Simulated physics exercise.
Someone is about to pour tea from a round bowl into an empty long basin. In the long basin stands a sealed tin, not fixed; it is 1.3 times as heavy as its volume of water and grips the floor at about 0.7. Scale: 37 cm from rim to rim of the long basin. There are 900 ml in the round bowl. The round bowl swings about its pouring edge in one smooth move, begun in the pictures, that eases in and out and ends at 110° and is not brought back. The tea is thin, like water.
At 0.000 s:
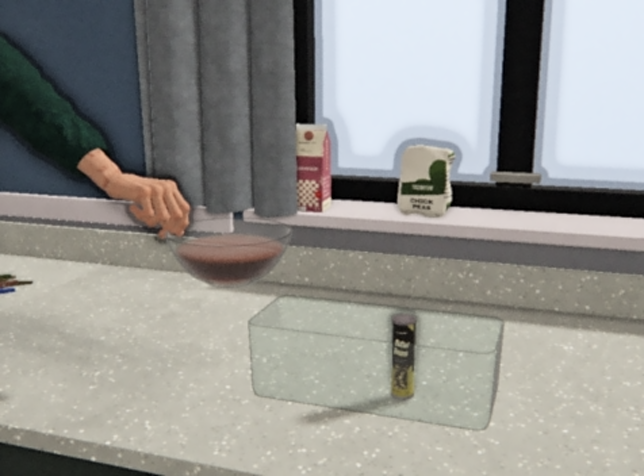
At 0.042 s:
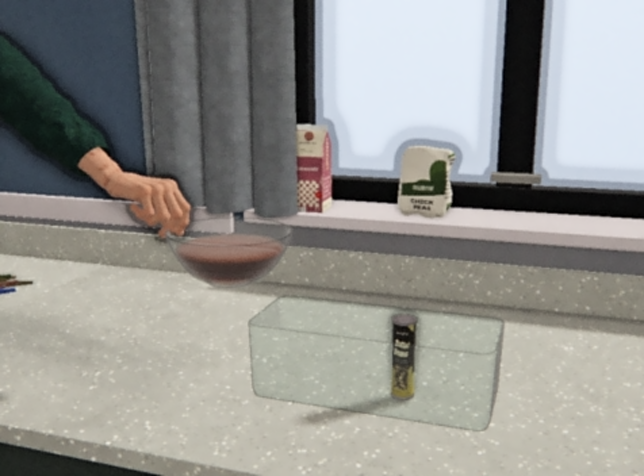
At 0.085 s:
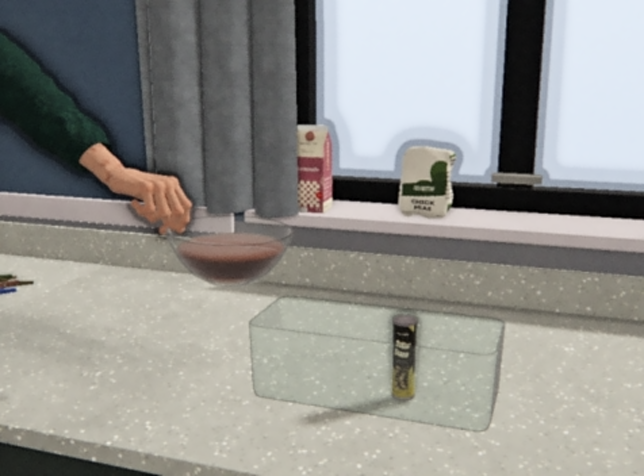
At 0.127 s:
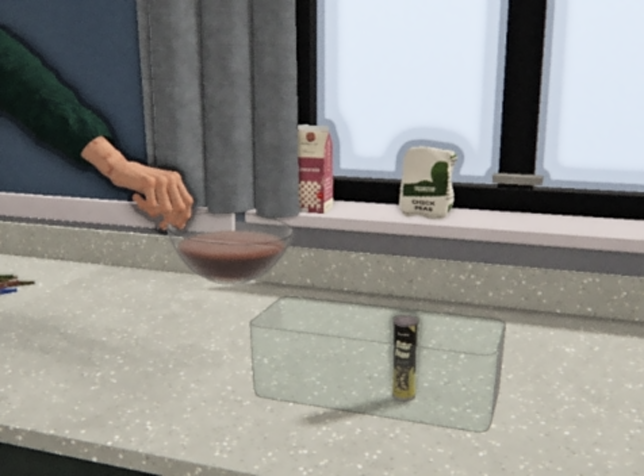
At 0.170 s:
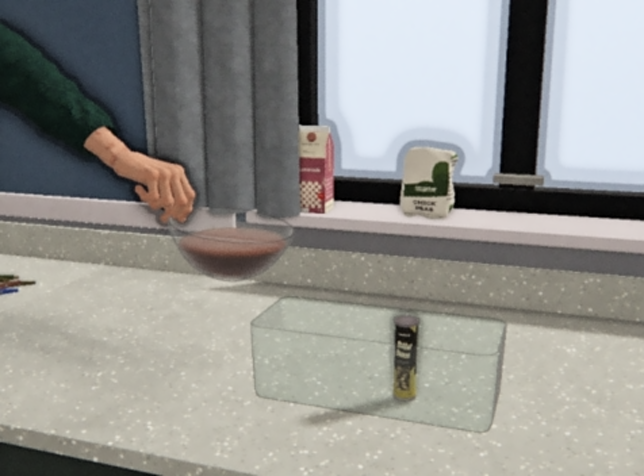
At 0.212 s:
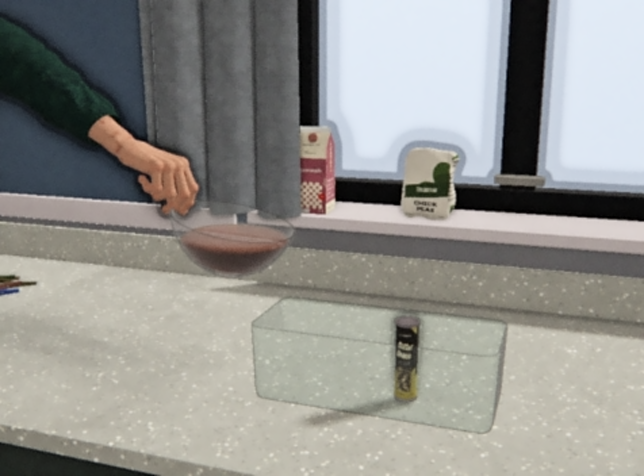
A clear round bowl of reddish-brown tea, held by a hand in a green sleeve, stayed level at first, then tilted slightly to the right above a counter beside an empty clear basin.
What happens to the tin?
It remains upright.
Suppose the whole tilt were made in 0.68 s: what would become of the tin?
The tin topples.
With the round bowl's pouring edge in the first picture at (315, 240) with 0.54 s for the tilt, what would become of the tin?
Then it goes over.
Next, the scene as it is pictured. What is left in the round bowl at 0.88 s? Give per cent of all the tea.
Some 0 per cent.
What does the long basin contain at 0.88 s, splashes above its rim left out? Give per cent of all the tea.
About 92 per cent.
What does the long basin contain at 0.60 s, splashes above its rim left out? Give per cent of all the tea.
About 7 per cent.
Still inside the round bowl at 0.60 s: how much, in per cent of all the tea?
About 48 per cent.
Then, 0.60 s in, the tilt is 72° and 48 per cent is still to pour; the tin stands where it began.
Then, 0.88 s in, the tilt is 107° and 0 per cent is still to pour; the tin stands where it began.
Then, 1.17 s in, the tilt is 110° and 0 per cent is still to pour; the tin stands where it began.
Then, 1.49 s in, the tilt is 110° and 0 per cent is still to pour; the tin stands where it began.
Finally, the tin stands where it began.
